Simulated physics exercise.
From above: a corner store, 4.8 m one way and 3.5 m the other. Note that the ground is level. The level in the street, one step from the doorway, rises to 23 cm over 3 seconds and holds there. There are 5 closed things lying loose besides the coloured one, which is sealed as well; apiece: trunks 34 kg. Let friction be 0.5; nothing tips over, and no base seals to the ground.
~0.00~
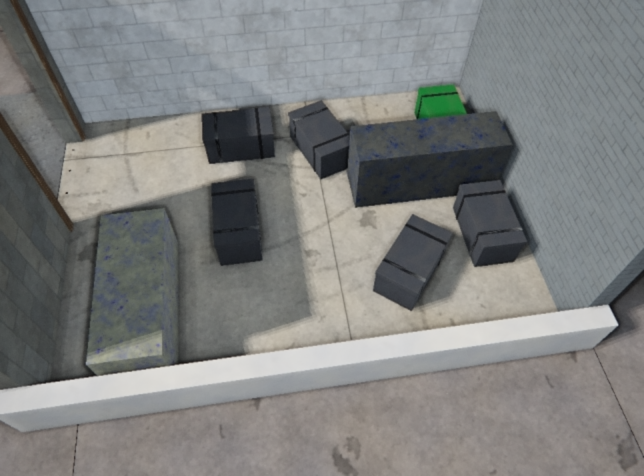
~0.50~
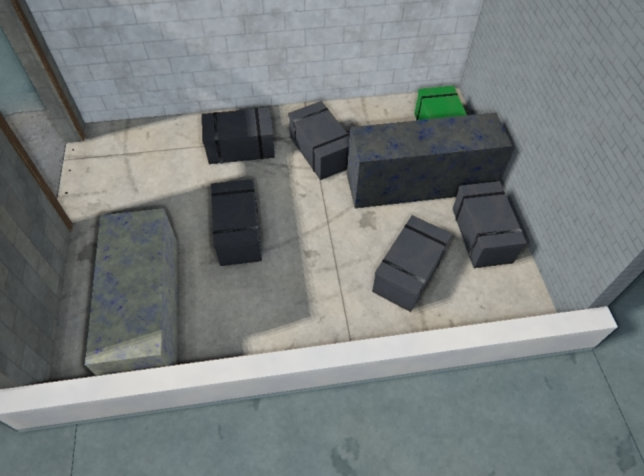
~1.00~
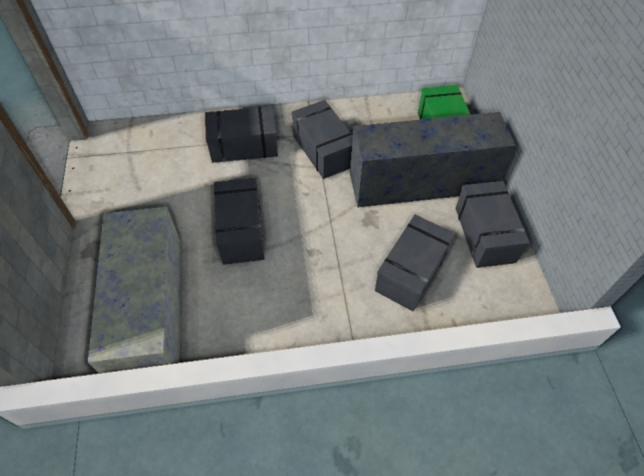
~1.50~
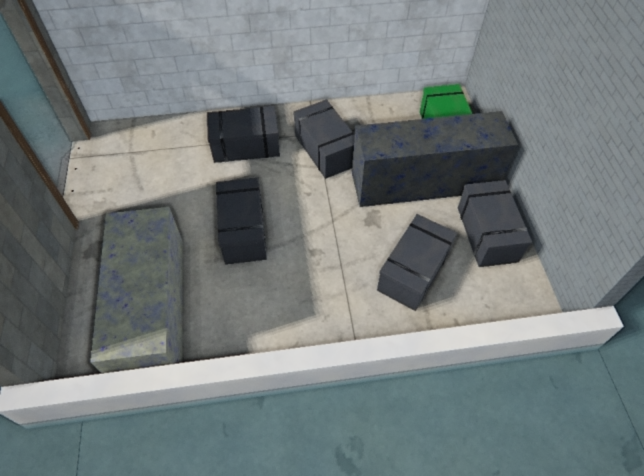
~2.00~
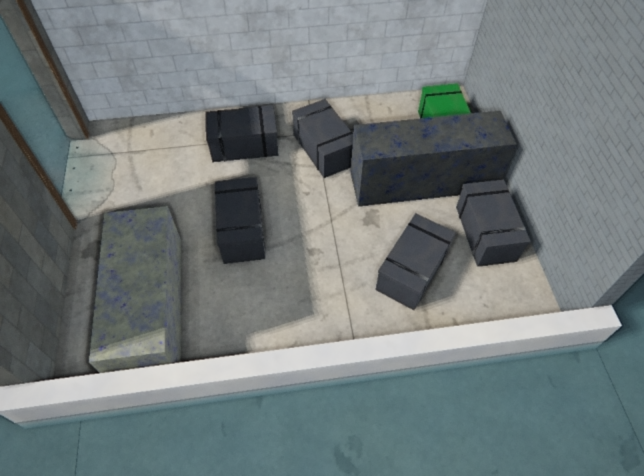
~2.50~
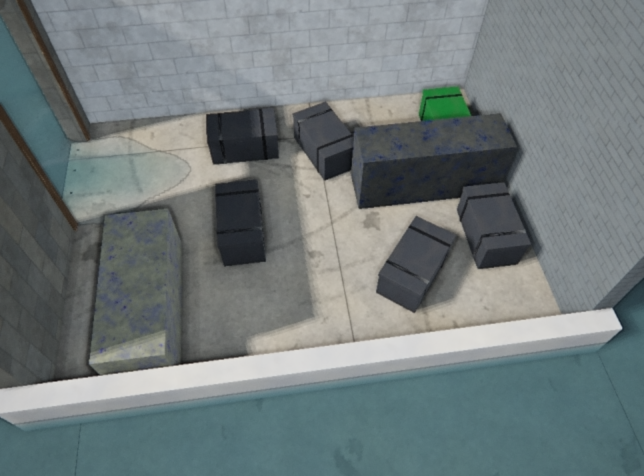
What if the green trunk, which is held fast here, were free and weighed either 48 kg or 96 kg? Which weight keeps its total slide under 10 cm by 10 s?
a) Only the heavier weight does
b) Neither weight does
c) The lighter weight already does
Answer: A.
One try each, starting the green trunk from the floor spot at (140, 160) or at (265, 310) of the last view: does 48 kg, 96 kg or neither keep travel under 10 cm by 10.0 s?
Note, in order: Heavier only OK; both OK.
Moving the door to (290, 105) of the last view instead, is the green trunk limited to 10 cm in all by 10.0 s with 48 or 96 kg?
For that position, the bigger mass alone succeeds.
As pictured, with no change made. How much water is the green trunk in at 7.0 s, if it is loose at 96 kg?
Depth: Approx. 8 cm.
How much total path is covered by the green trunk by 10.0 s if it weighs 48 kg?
Some 20 centimetres of travel in total.
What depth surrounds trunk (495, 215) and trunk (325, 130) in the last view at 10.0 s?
About 11 and 19 cm.
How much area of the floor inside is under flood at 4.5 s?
Wet area: Approx. 7.0 m2.
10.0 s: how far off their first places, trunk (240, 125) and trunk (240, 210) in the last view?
Respectively 140 and 150 centimetres.
After 3.5 s the green trunk would be 0 cm from its start with 48 kg and 0 cm from its start with 96 kg; 0 cm of water round it then.
After 4.5 s the green trunk would be 0 cm from its start with 48 kg and 0 cm from its start with 96 kg; 0 cm of water round it then.
After 7.0 s the green trunk would be 0 cm from its start with 48 kg and 0 cm from its start with 96 kg; 8 cm of water round it then.
After 10.0 s the green trunk would be 18 cm from its start with 48 kg and 0 cm from its start with 96 kg; 18 cm of water round it then.
